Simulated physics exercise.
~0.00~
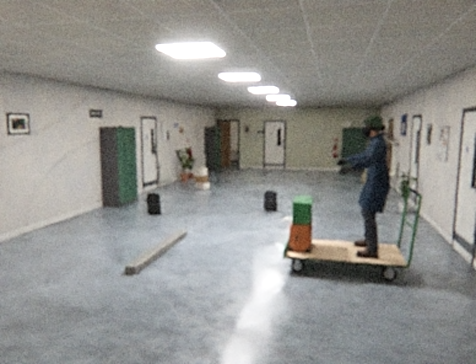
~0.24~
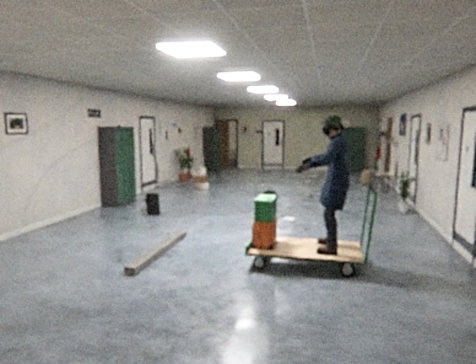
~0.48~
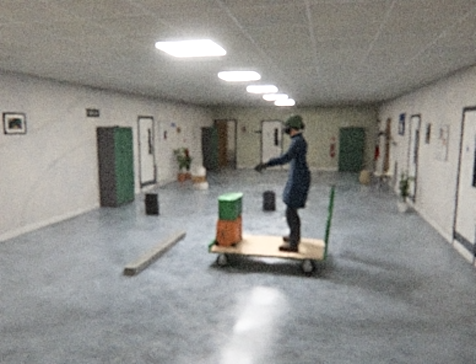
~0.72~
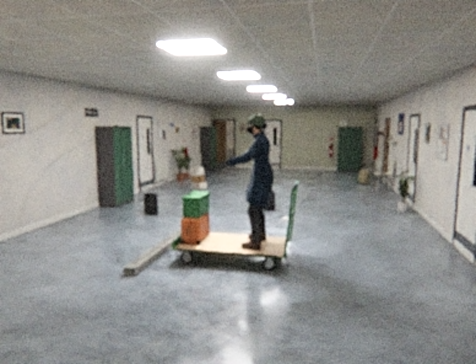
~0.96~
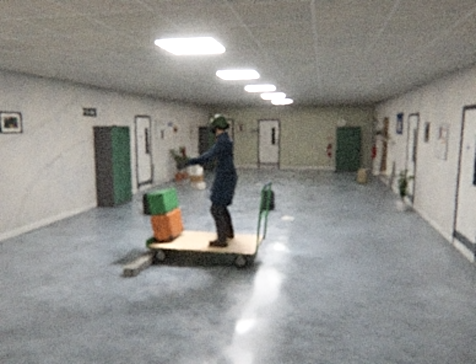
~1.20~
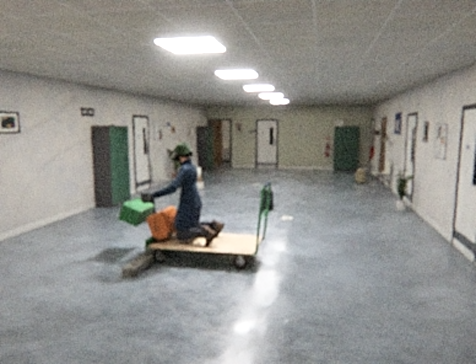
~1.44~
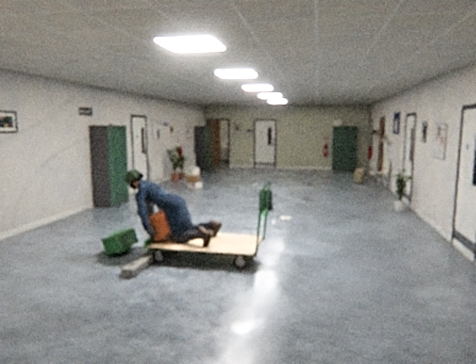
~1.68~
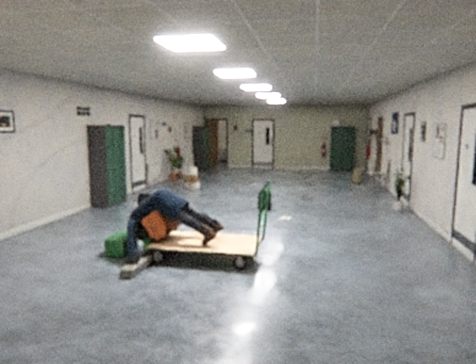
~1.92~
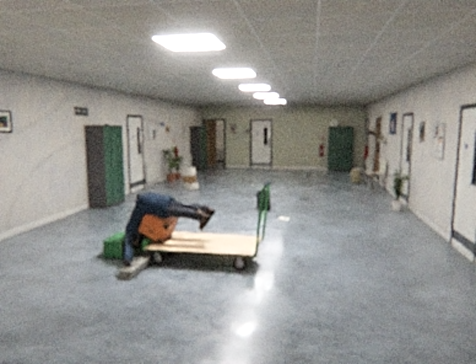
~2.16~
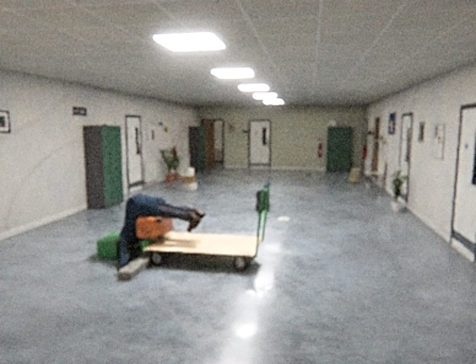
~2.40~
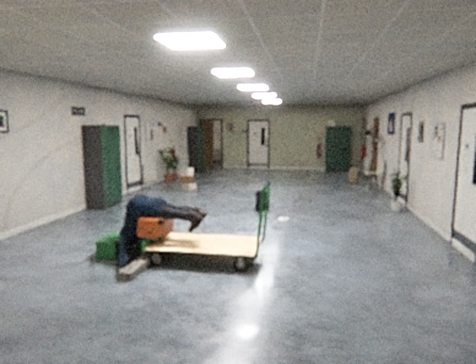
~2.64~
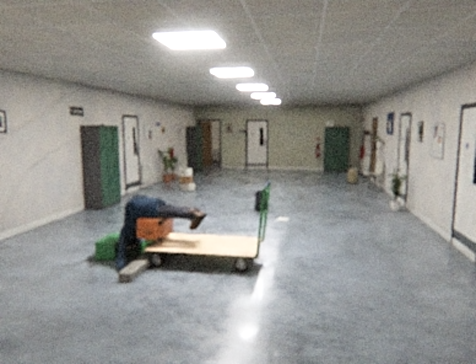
A person riding a trolley left hits a low kerb and pitches headfirst over its front.
